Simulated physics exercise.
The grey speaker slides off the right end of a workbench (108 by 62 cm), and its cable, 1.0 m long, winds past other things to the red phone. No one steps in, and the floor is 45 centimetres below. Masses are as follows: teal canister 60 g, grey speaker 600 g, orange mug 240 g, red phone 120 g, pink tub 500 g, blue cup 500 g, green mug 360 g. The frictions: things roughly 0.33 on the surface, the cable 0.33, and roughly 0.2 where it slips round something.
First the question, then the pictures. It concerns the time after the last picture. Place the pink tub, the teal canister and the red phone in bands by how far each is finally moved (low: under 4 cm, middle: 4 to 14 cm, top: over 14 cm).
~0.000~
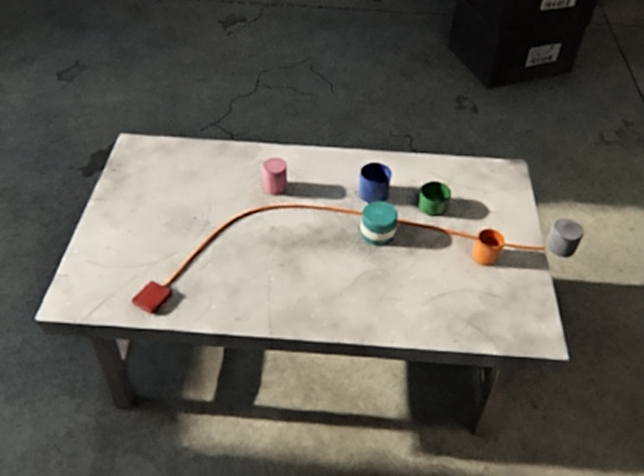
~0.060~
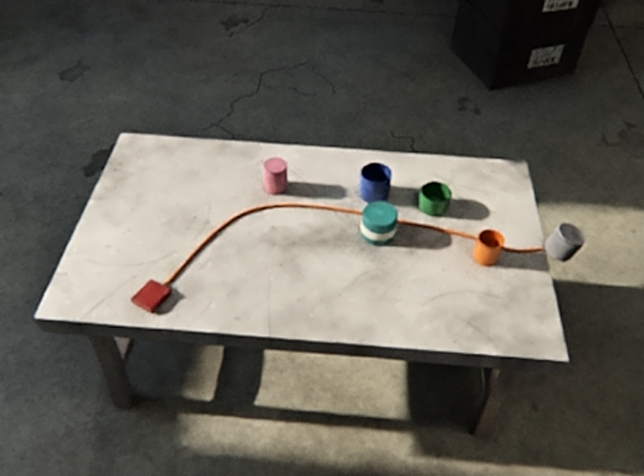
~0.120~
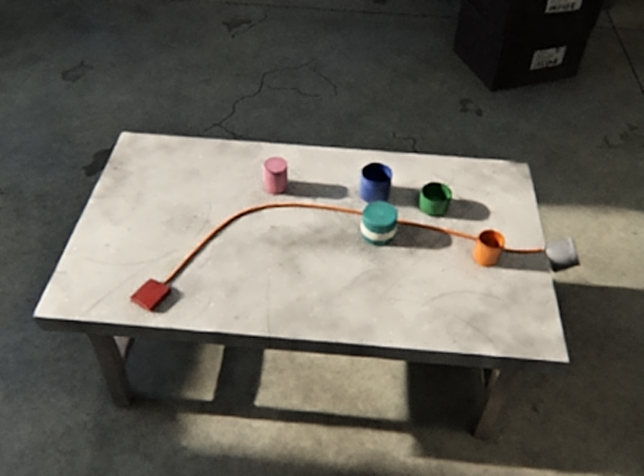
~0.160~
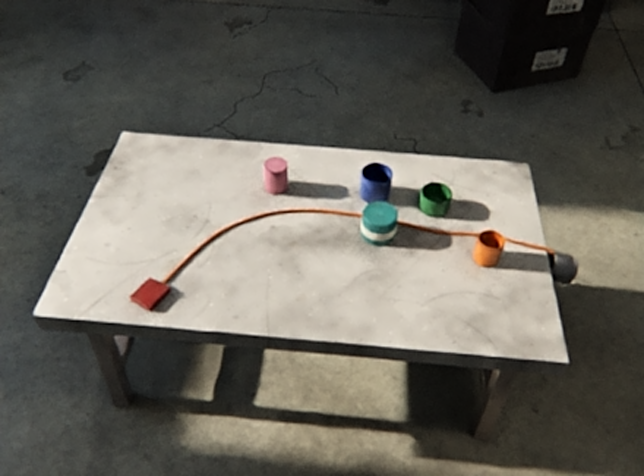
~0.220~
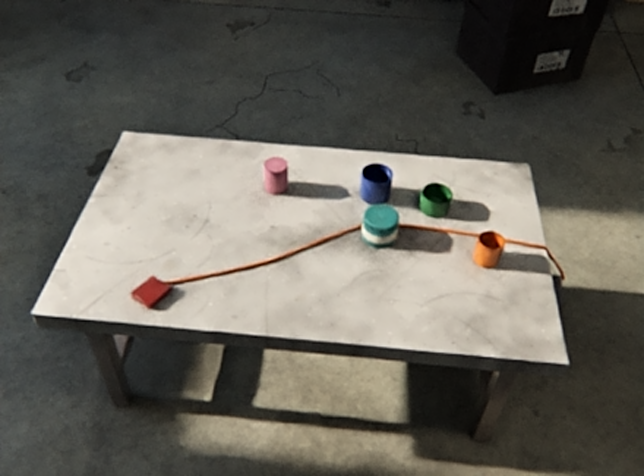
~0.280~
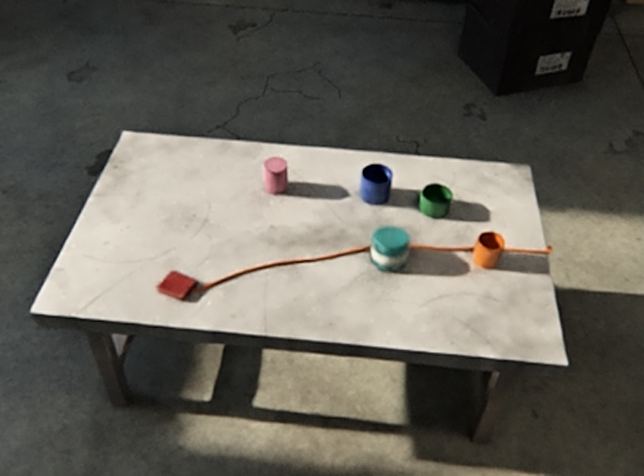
Pink tub: Low; teal canister: Top; red phone: Top.
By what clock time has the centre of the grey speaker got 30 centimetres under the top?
0.34 s.
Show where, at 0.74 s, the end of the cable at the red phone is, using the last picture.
Roughly (476, 230).
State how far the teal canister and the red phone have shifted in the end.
Teal canister off the top, red phone off the top.
By 0.5 s, the cable's tail end at (368, 241); red phone 50 cm off its start, teal canister 40 cm off its start, grey speaker over the edge.
By 0.7 s, the cable's tail end at (476, 230); red phone 78 cm off its start, teal canister over the edge, grey speaker over the edge.
By 1.0 s, the cable's tail end at (528, 225); red phone 91 cm off its start at (540, 229), teal canister over the edge, grey speaker over the edge.
By 1.2 s, the cable has left the top; red phone over the edge, teal canister over the edge, grey speaker over the edge.
By 2.4 s, the cable has left the top; red phone over the edge, teal canister over the edge, pink tub 0 cm off its start at (276, 164), grey speaker over the edge.
